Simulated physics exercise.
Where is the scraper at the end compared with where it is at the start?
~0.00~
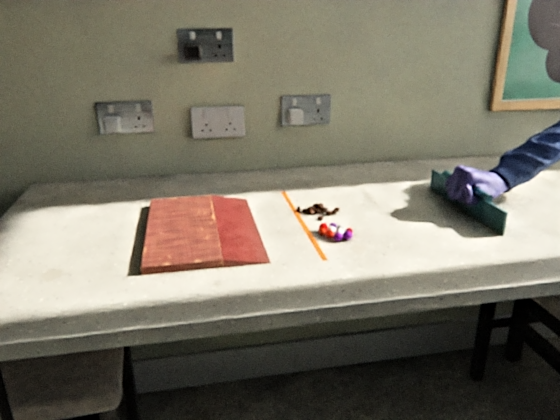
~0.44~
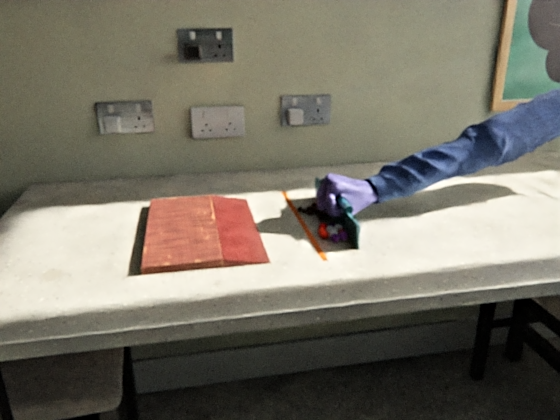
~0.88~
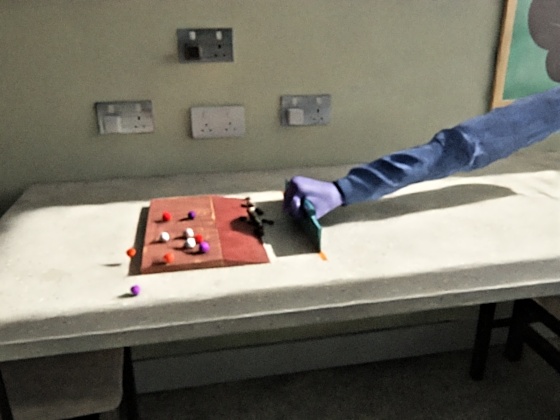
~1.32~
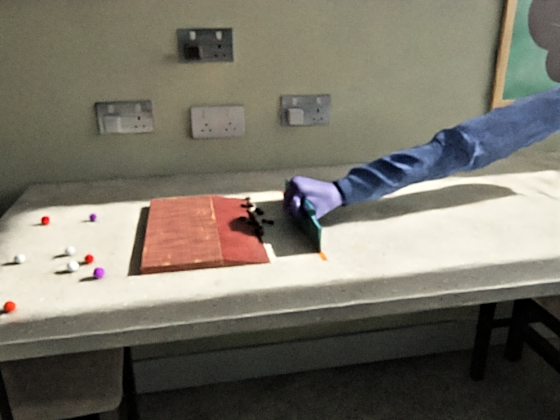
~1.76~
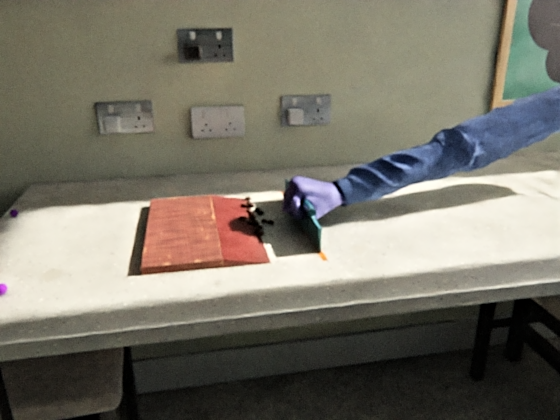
At the start the gloved hand holds the scraper toward the right side of the table, well away from the orange tape. At the end it is farther left, standing at the tape just short of the red ramp.
